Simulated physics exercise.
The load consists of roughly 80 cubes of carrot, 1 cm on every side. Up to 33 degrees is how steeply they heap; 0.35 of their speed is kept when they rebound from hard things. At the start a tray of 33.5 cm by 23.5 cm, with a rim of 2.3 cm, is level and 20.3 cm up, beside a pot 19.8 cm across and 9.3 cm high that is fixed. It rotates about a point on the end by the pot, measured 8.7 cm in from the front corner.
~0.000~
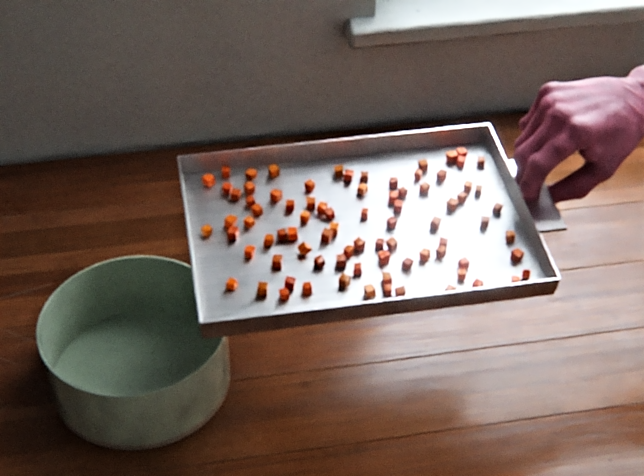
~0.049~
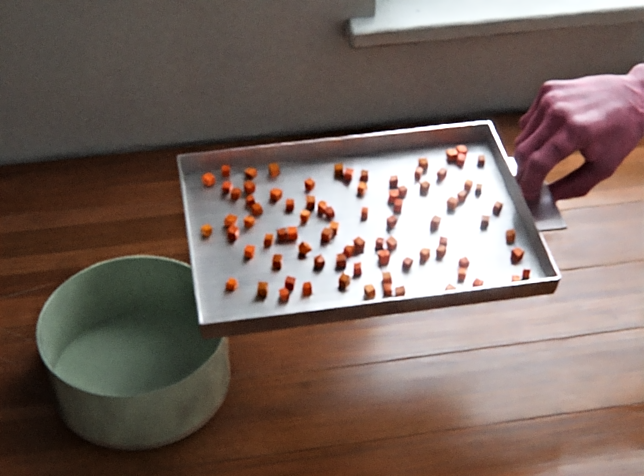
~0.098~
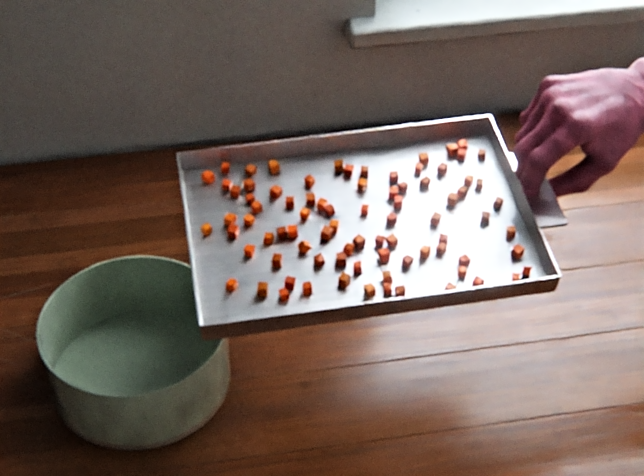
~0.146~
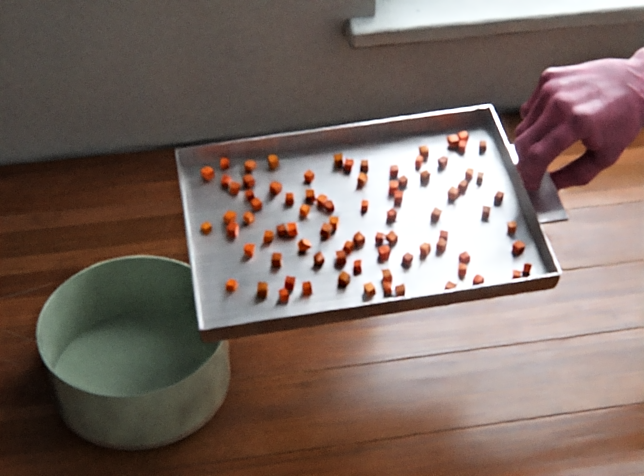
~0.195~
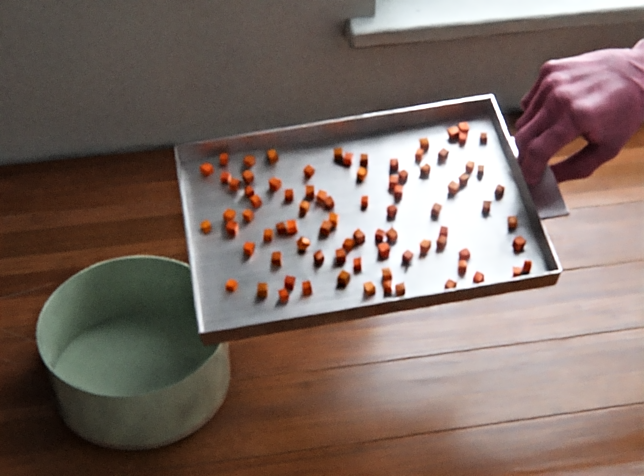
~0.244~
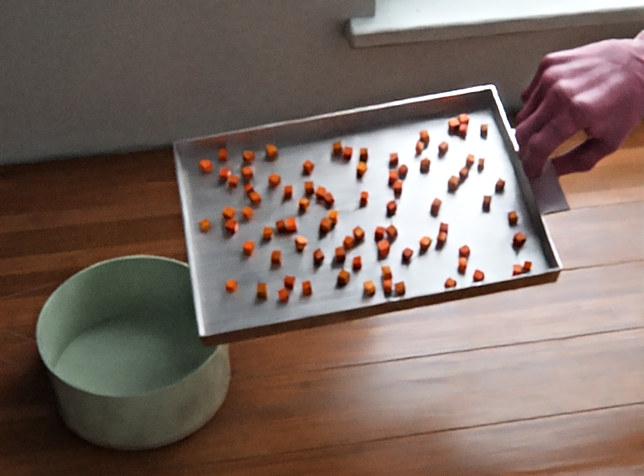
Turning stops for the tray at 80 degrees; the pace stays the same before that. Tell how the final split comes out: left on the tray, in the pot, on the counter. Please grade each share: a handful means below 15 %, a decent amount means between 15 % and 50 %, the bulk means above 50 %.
Left on the tray: The bulk, pot: A handful, counter: A decent amount.
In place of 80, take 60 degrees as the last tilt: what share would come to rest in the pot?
Around 0 in a hundred.
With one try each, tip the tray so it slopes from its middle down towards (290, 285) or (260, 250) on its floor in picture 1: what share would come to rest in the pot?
I'd put it at about 0 per cent for the first tilt and about 20 per cent for the second.
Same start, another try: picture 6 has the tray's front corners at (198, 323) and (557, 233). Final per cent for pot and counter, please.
You'd end with pot at 20 and counter at 15.
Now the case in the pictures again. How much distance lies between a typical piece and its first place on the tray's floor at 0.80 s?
Around 6 centimetres.
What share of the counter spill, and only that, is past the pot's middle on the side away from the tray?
Share: Close to 50 %.
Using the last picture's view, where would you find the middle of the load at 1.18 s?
(256, 351), roughly.
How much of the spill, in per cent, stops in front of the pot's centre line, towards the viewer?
About 100 percent of the spill.
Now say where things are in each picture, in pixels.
Tray tilt 0 degrees, front corners at (202, 321) and (557, 277); middle of the pieces at (365, 213); pot at (133, 322), in the first frame.
Tray tilt 1 degrees, front corners at (202, 322) and (557, 276); middle of the pieces at (365, 212), in the second frame.
Tray tilt 2 degrees, front corners at (202, 324) and (558, 274); middle of the pieces at (365, 210), in the third frame.
Tray tilt 5 degrees, front corners at (202, 327) and (558, 272), lowest corner left front; middle of the pieces at (365, 205), in the fourth frame.
Tray tilt 8 degrees, front corners at (201, 330) and (558, 269), lowest corner left front; middle of the pieces at (365, 201), in the fifth frame.
Tray tilt 11 degrees, front corners at (201, 334) and (559, 267), lowest corner left front; middle of the pieces at (364, 197); pot at (133, 322). The tray's pace is about 60 degrees a second, in the sixth frame.
Then, at 0.80 s, tilt 43 degrees; the tray holds 100 %, the pot 0 %.
Then, at 1.18 s, tilt 65 degrees; the tray holds 70 %, the pot 0 %.
After 1.64 s, tilt 80 degrees; the tray holds 65 %, the pot 0 %.
At rest (2.6 s), tray 60 %, pot 0 %, counter 40 %.
